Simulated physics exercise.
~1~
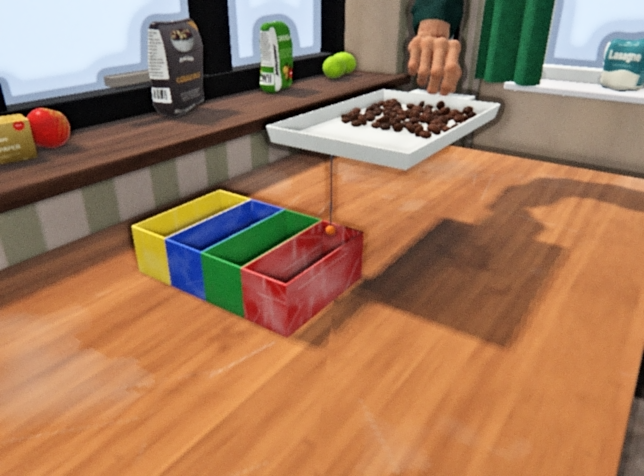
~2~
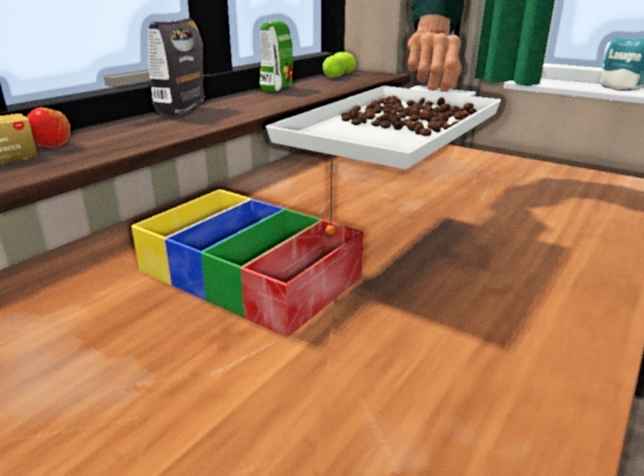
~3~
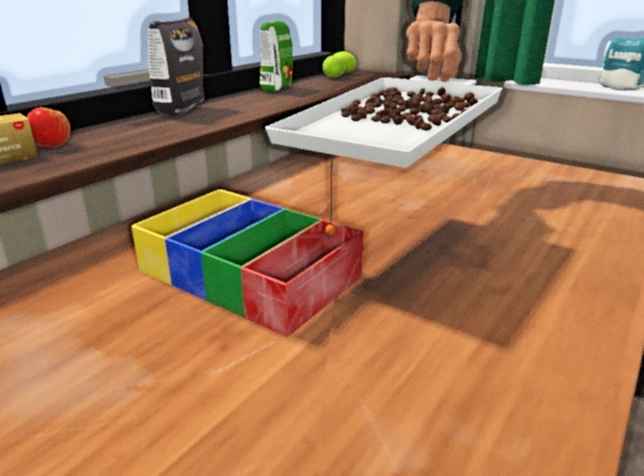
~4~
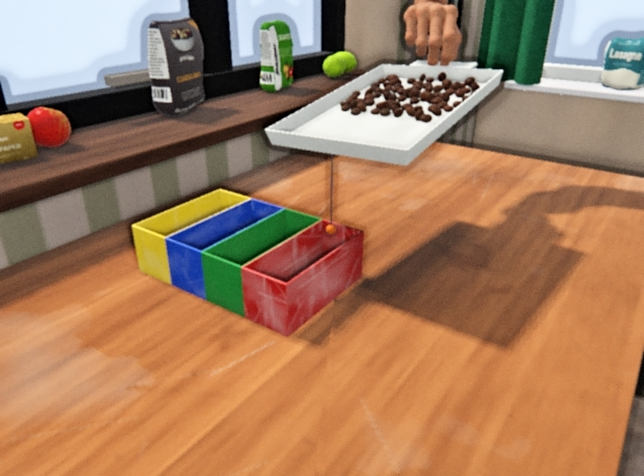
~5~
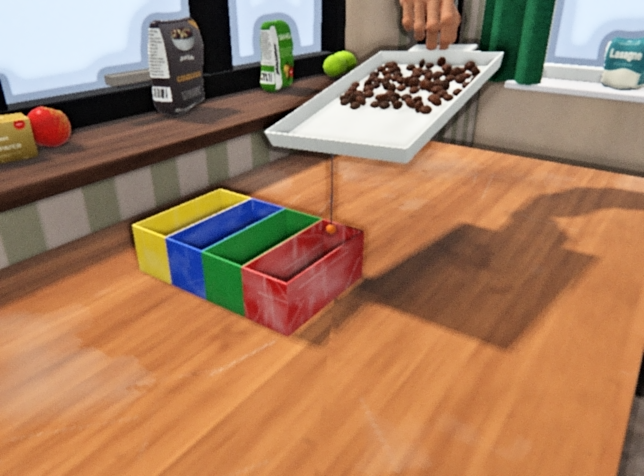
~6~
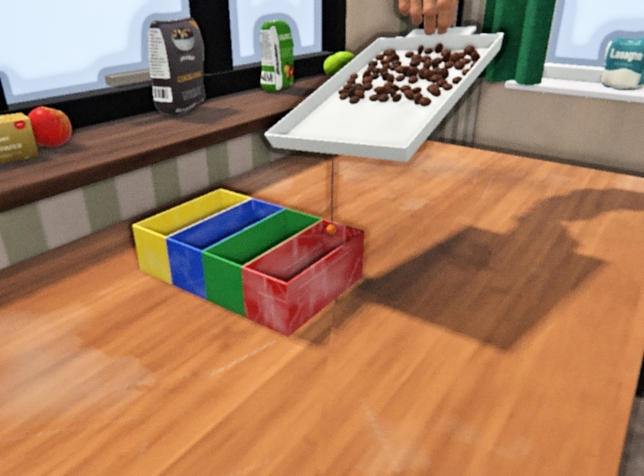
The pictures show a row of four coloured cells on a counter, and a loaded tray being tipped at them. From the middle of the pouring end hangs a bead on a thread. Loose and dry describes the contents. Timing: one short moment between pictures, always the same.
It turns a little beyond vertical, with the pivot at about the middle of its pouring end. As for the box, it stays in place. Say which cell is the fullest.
The green cell is the fullest.
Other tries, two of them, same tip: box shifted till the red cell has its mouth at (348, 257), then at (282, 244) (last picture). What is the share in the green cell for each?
It comes to roughly 40 per cent in one try and roughly 30 per cent in the next.
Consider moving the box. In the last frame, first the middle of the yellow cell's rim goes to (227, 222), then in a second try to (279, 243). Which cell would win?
The first try: Blue. The second: The yellow one.
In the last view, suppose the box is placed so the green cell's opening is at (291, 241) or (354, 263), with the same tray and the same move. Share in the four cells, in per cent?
Roughly 90 per cent, and 80 per cent.
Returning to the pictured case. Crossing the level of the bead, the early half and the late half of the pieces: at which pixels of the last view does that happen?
It passes near (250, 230) first and then near (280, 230).
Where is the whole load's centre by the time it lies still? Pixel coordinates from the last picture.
Near (261, 286), more or less.
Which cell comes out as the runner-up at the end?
Second best is red.
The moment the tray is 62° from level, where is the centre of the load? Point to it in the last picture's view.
I'd put the middle of the pieces at roughly (303, 126).
Soon after the last picture, tray tipped steeply; nearly all on the tray; a small part falling or outside the box.
A little later, tray tipped past a quarter turn; about a third on the tray; about a third in the green cell; about a quarter in the red cell; a small part in the blue cell; a small part falling or outside the box.
Later still, tray tipped past a quarter turn; about half in the green cell; about a third in the red cell; a small part in the blue cell; a small part falling or outside the box.
At rest, tray tipped past a quarter turn; about half in the green cell; about a third in the red cell; a small part in the blue cell; none in the yellow cell; a small part outside the box.
